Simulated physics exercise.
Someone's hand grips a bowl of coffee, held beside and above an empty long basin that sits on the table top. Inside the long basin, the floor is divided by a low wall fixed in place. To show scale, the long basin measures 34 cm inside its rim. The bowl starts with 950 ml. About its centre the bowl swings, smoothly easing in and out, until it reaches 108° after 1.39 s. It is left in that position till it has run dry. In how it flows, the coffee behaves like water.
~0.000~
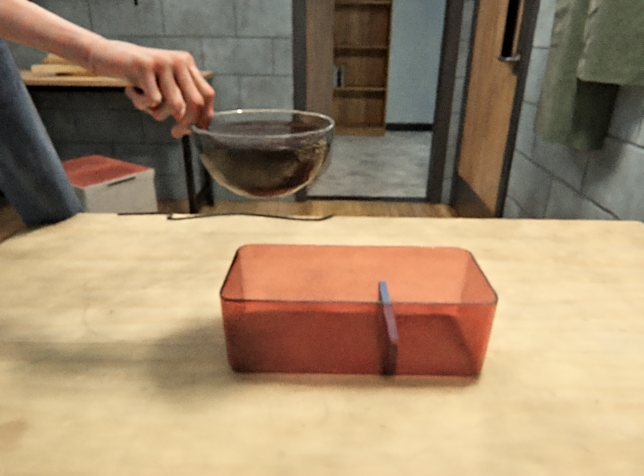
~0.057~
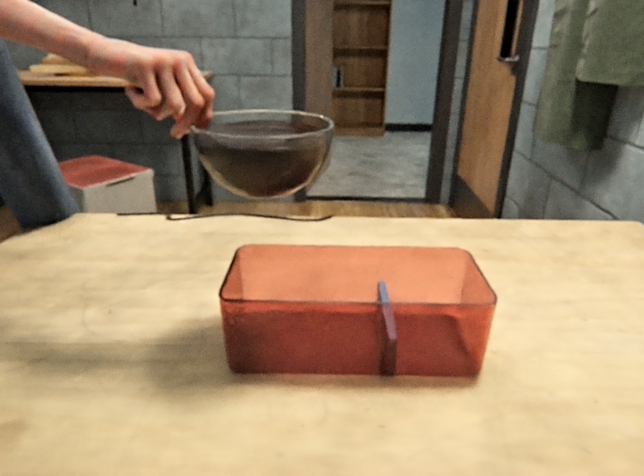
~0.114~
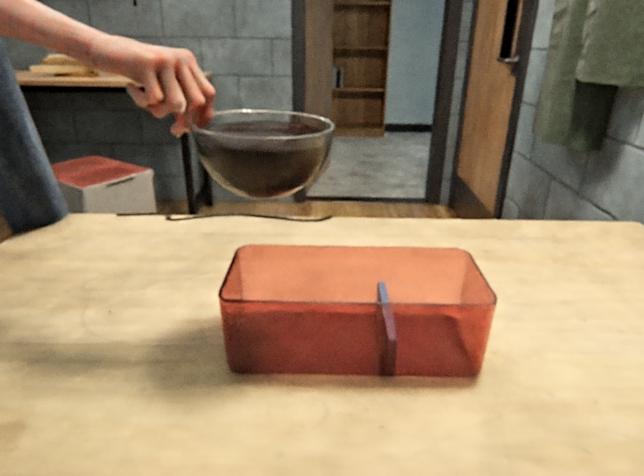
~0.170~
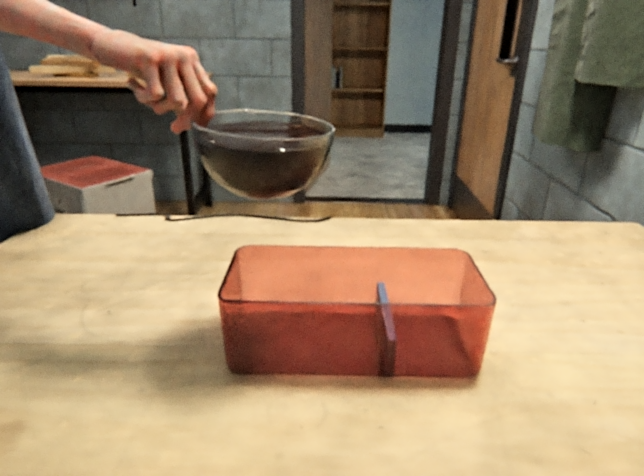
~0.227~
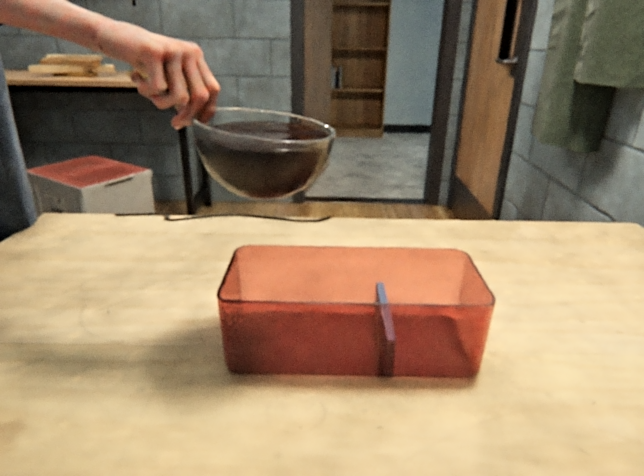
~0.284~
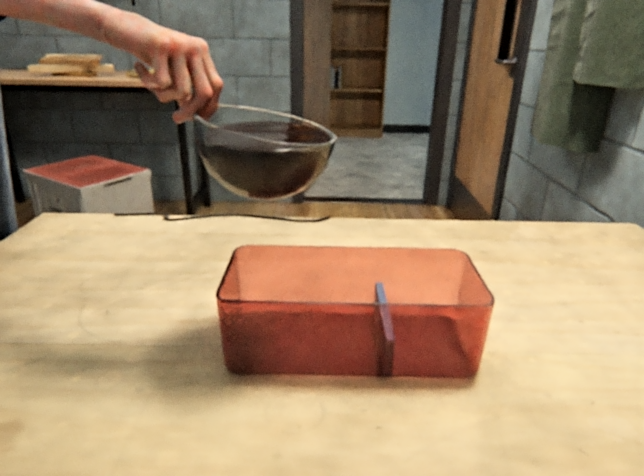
A hand reaching in from the left holds a clear glass bowl of dark coffee above a pale wooden table, seen from the front in a room with grey block walls and doorways. Below it sits an empty, see-through red long basin with a low bluish wall inside. The bowl stays nearly level, then gently tilts down to the right, while the person's body shifts left.
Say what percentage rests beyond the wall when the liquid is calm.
Roughly 45 per cent rests beyond the wall.
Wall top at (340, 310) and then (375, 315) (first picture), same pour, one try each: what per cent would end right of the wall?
Result: 90 per cent, then 60 per cent.
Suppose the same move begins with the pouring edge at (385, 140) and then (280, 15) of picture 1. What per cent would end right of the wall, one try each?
I'd say 85 percent on the first go, 5 percent on the next.
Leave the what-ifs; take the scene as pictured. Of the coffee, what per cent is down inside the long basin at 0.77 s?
22 %, roughly.
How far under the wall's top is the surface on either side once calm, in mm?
Looks like roughly 38 mm on the left and roughly 28 mm on the right.
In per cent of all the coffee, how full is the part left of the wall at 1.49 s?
54 %.
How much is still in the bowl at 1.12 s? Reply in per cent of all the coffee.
2 %.
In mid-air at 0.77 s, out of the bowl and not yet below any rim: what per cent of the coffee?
Near 34 per cent at that moment.
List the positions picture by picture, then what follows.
In the first frame, it leans 0°; its right rim is at (333, 125); the coffee meets the walls at (199, 131) and (331, 133); the long basin's rim runs from (230, 270) to (483, 274); the wall's top is at (388, 308).
In the second frame, it leans 0°; its right rim is at (333, 126); the coffee meets the walls at (198, 131) and (330, 133).
In the third frame, it leans 2°; its right rim is at (333, 128); the coffee meets the walls at (199, 131) and (330, 135).
In the fourth frame, it leans 4°; its right rim is at (334, 131); the coffee meets the walls at (200, 131) and (330, 136).
In the fifth frame, it leans 7°; its right rim is at (334, 135); the coffee meets the walls at (200, 131) and (331, 136).
In the sixth frame, it leans 11°; its right rim is at (335, 140); the coffee meets the walls at (202, 131) and (333, 137).
By 0.77 s the tilt is 63° and 45 per cent is still to pour, 8 is left of the wall and 13 right of it.
By 1.12 s the tilt is 98° and 2 per cent is still to pour, 47 is left of the wall and 44 right of it.
By 1.49 s the tilt is 108° and 0 per cent is still to pour, 54 is left of the wall and 45 right of it.
By 1.89 s the tilt is 108° and 0 per cent is still to pour, 54 is left of the wall and 45 right of it.
At rest 54 per cent lies left of the wall, 45 right of it and 1 outside.
